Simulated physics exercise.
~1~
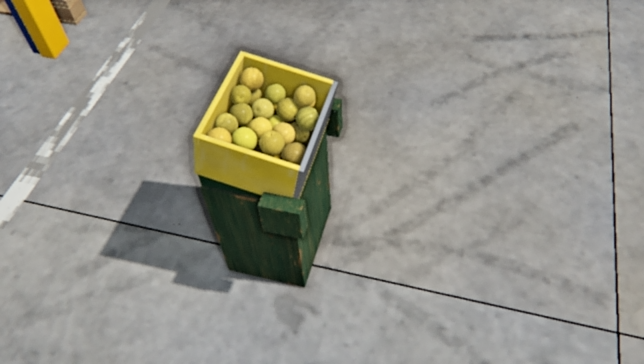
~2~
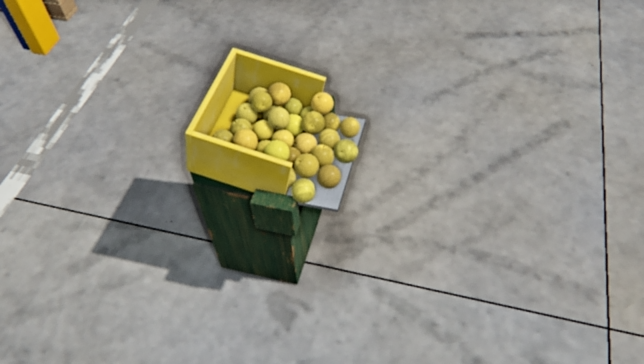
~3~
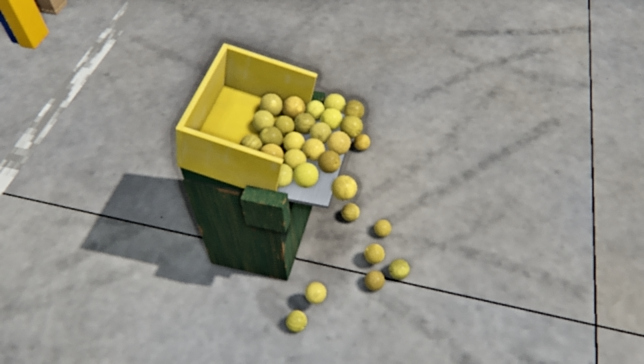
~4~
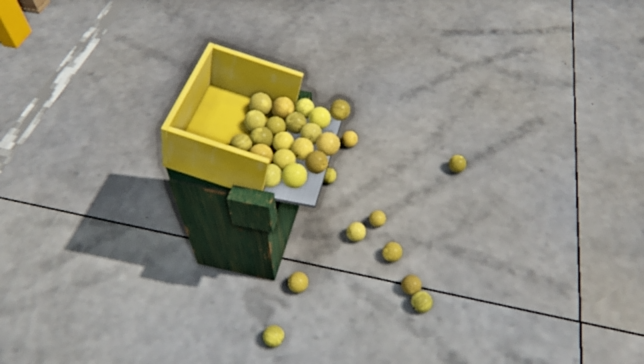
On a grey concrete floor, a yellow bin full of small yellow apples sits on a dark green stand. The flap on its right side drops open and the apples slide onto it, several falling and rolling across the floor, while most remain in the bin and on the lowered flap.
